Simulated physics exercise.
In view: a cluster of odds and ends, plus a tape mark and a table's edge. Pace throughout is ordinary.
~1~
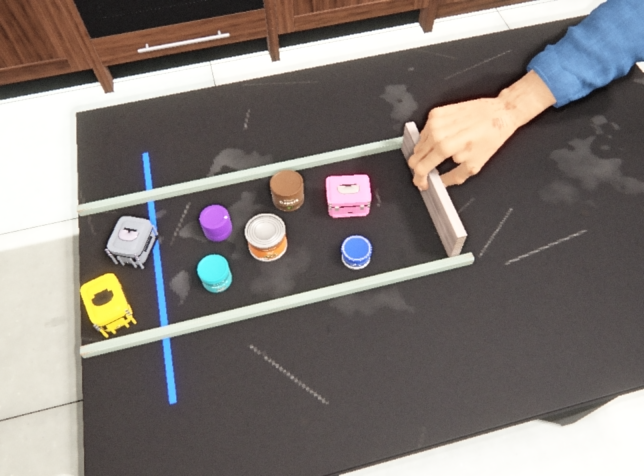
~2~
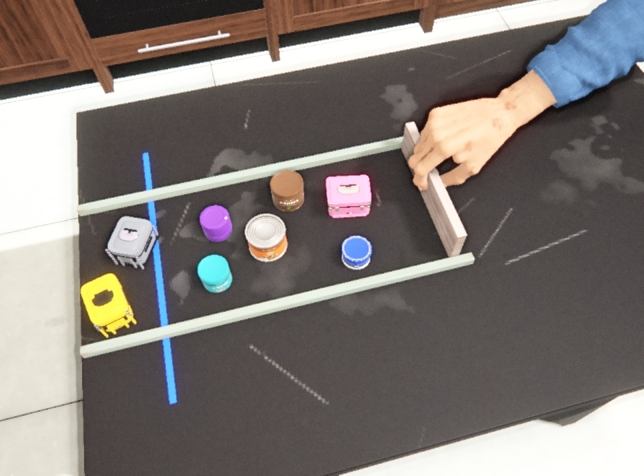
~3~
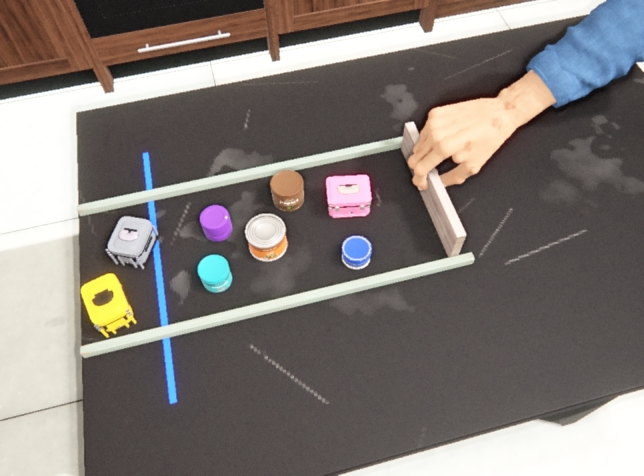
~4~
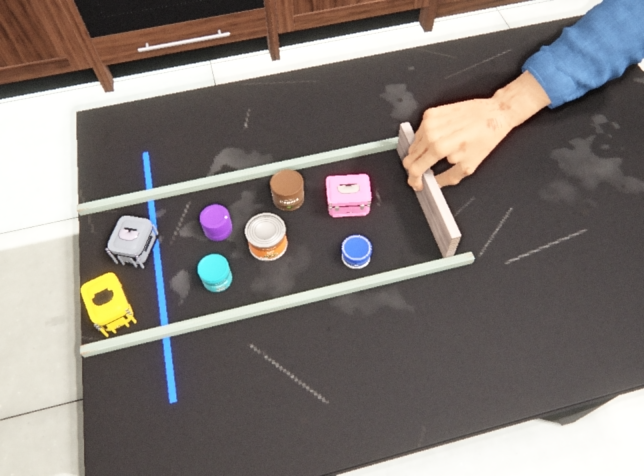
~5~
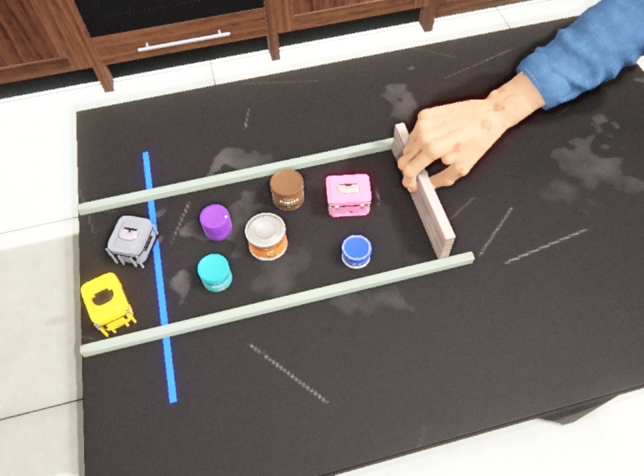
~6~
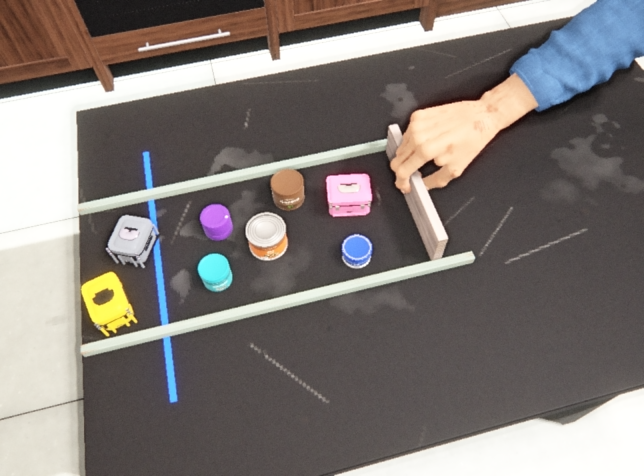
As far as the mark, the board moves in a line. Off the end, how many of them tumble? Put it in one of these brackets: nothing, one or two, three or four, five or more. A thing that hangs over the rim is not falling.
Bracket: One or two.
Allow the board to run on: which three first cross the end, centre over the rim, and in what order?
Order, earliest first: The grey case; the yellow case; the purple lid.
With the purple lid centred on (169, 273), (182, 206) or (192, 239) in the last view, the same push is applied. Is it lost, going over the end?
Well, in turn it sits tight; it sits tight; it sits tight.
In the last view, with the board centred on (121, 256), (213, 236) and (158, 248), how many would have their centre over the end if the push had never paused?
Taking the places in turn, the counts are 3, 0 and 1.
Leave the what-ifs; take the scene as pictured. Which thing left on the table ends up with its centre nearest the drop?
Nearest at the end: The yellow case.
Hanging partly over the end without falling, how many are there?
1 is the number.
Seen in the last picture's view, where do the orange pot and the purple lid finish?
About (137, 275), and the other about (96, 247).
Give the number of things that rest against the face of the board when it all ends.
Count: 4.
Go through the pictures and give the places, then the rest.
The first picture shows yellow case (109, 305); grey case (133, 242); turquoise tub (215, 274); board (431, 188); tape (157, 261).
The second picture shows grey case (133, 242); brown tub (288, 191).
The third picture shows turquoise tub (215, 274); pink case (348, 197).
The fourth picture shows yellow case (109, 304); orange pot (267, 237).
The fifth picture shows grey case (134, 241); board (420, 189).
The sixth picture shows yellow case (110, 304); grey case (134, 241); turquoise tub (216, 273); board (414, 191); tape (158, 260).
A little later, none off yet; yellow case at rest near (110, 304); grey case at rest near (134, 241); turquoise tub at rest near (216, 273).
Next, none off yet; yellow case at rest near (110, 304); grey case at rest near (134, 241); turquoise tub shifted a little near (202, 284).
When it is over, the number that fall off is one or two; down, grey case.
